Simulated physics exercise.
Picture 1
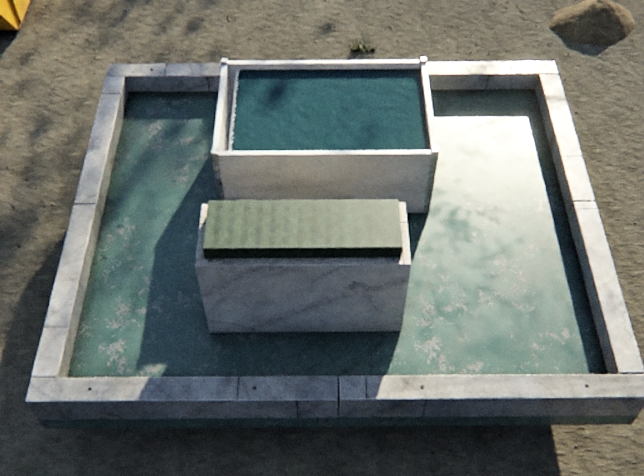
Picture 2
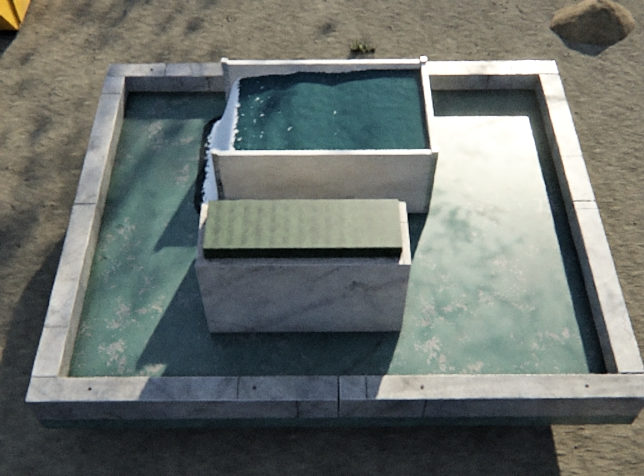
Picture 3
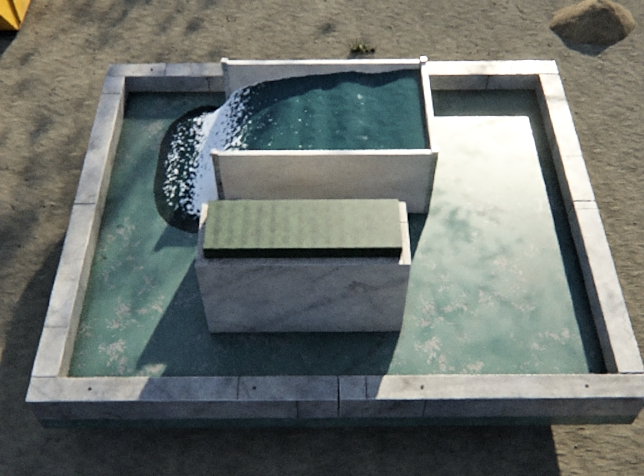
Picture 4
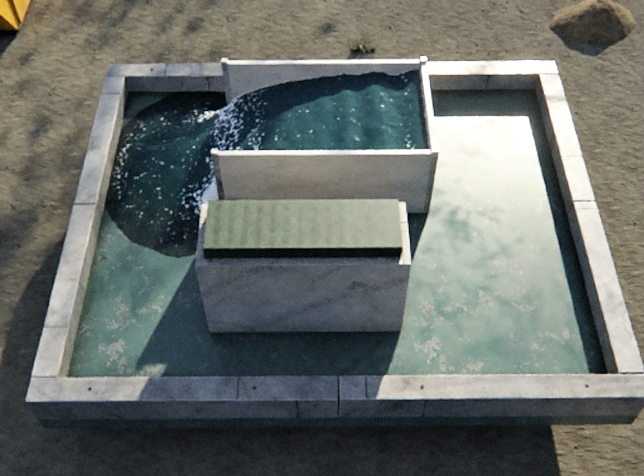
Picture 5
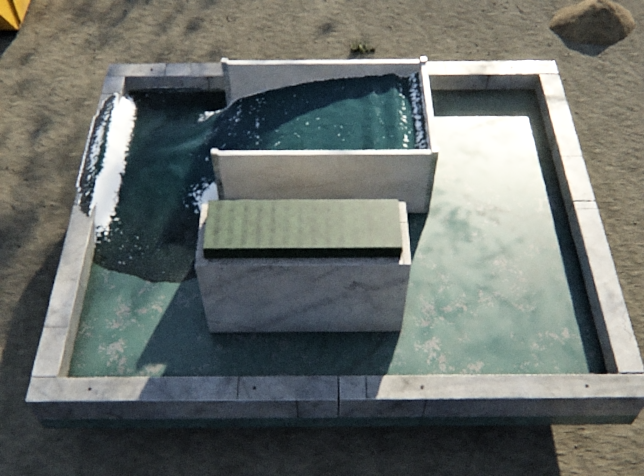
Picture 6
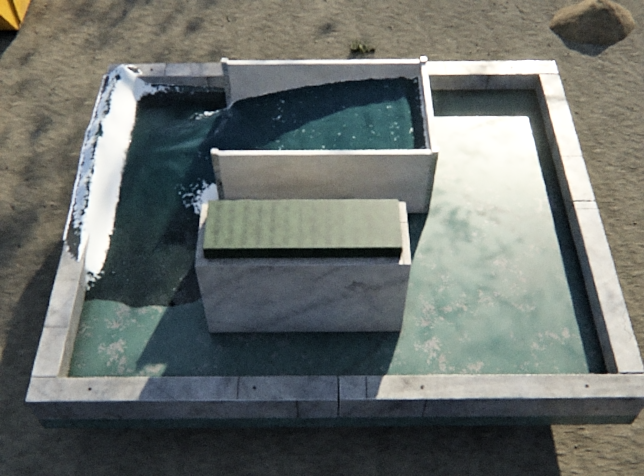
Dark teal water fills a pale walled tank inside a low-walled rectangular pad on sandy ground, seen from above by a still camera. A green-topped marble block stands in front of the tank, shallow pale-green water covers the pad, and a brown rock lies at upper right. The tank water bursts out leftward in white froth, fans across the pad, strikes the left wall and surges foaming along it towards the viewer.
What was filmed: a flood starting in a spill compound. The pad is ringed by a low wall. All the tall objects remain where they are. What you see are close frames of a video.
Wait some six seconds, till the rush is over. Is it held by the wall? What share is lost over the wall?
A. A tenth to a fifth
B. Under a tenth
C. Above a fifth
(C) Above a fifth.
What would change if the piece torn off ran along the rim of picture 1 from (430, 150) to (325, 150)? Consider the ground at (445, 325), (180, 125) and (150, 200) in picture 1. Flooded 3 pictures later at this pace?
Soaked, spared, spared.
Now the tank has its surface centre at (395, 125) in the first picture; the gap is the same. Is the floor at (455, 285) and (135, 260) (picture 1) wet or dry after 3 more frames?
Well, the first one's still bare, and the other one's drenched.
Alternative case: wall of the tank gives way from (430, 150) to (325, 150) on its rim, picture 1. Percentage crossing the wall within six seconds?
Some 8 in a hundred.
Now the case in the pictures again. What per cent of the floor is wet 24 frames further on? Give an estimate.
Roughly 75 per cent.
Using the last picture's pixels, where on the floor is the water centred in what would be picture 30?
Around pixel (263, 213).
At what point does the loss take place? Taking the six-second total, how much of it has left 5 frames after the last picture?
Somewhere around 30 per cent, I'd say.
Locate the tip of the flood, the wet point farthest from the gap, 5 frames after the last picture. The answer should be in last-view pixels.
My best guess is about (67, 388).
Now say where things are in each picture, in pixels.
The first frame shows still water in the water tank at (325, 110).
In the second frame, the front is at a hidden place, out from the gap at (229, 149).
In the third frame, water pours out at (229, 150) and has run to (195, 116).
In the fourth frame, the front is at (140, 120), out from the gap at (229, 152).
In the fifth frame, the front is at (130, 93), out from the gap at (229, 153).
In the sixth frame, water pours out at (230, 153) and has run to (88, 291).
A moment on, water covers 25 % of the floor; the low wall has let 3 % over.
Next, water covers 30 % of the floor; the low wall has let 9 % over.
Then, water covers 45 % of the floor; the low wall has let 24 % over.
Later, water covers 60 % of the floor; the low wall has let 28 % over.
In the end, water covers 80 % of the floor; the low wall has let 28 % over.
